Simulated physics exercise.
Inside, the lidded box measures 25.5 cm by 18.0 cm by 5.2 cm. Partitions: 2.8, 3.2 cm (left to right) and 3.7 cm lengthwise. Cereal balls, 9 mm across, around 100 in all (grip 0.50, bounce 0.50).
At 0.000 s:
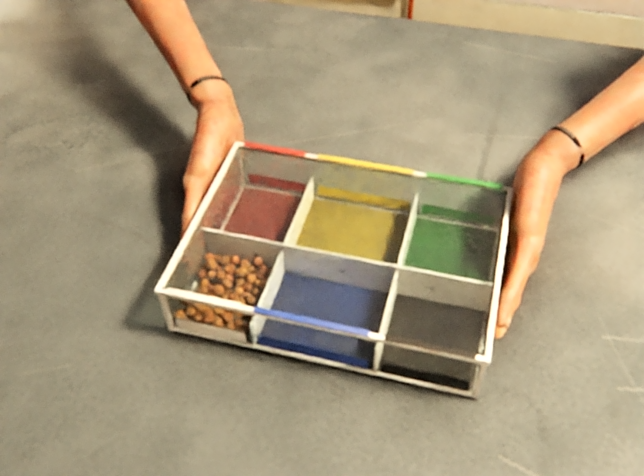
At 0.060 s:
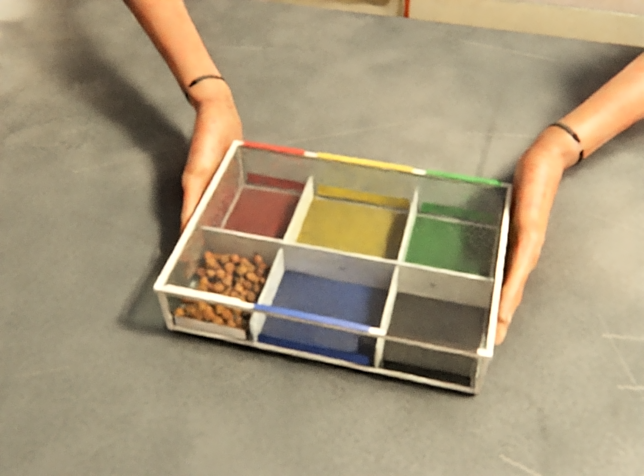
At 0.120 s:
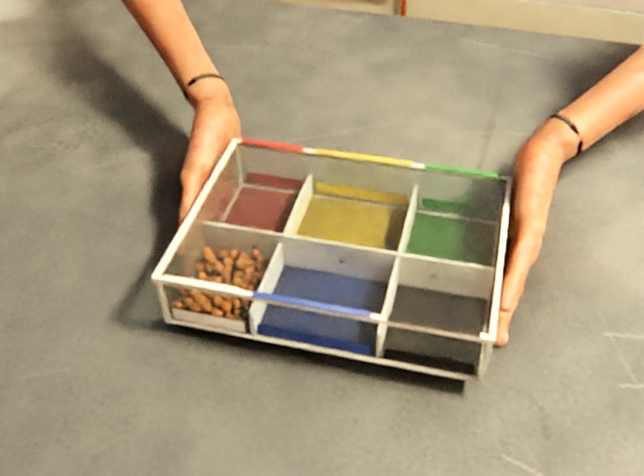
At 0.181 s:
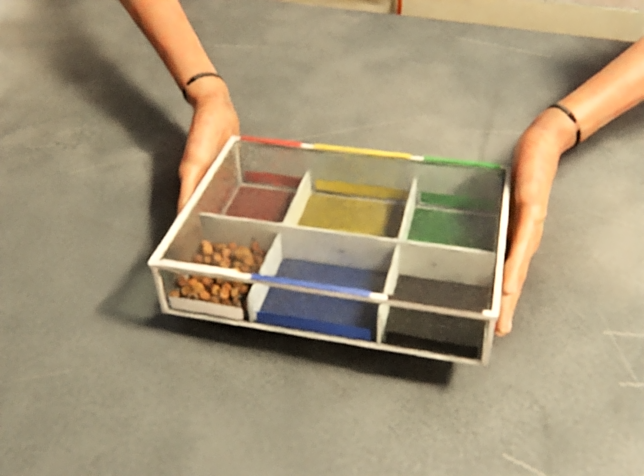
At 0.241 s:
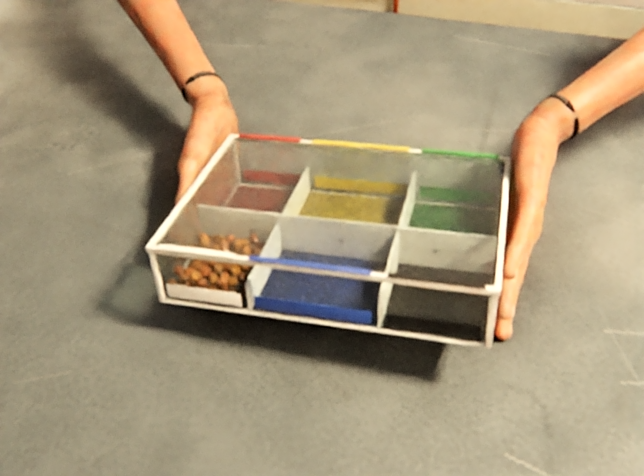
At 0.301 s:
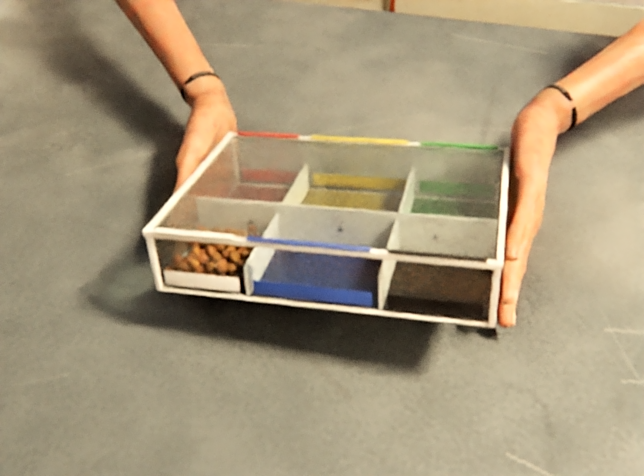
Clear lidded box with six coloured compartments, brown balls in the front left one, being tilted by two hands, front edge rising.
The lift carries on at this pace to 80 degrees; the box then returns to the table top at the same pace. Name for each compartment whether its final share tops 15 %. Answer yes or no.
Red no, blue no, green no, yellow no, white yes, black no.
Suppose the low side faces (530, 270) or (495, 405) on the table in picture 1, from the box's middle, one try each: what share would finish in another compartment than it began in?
Some 40 and 30 per cent.
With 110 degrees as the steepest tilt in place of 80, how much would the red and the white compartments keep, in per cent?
Then: Red 30, white 70.
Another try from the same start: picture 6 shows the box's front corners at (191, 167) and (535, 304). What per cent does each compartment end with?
Red 0; blue 20; green 5; yellow 15; white 60; black 0.
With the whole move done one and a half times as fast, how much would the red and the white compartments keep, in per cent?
In that case red 15, white 85.
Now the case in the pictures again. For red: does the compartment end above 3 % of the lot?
Red yes.
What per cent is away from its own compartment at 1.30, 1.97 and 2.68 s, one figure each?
About 5, 5, 5.
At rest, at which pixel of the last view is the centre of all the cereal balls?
At about (230, 278).
After 1.30 s, tilt 80 degrees; red 5 %, white 95 %.
Then, at 1.97 s, tilt 35 degrees; red 5 %, white 95 %.
After 2.68 s, tilt 0 degrees; red 5 %, white 95 %.
In the end, at 3.0 s, red 5 %, blue 0 %, green 0 %, yellow 0 %, white 95 %, black 0 %.
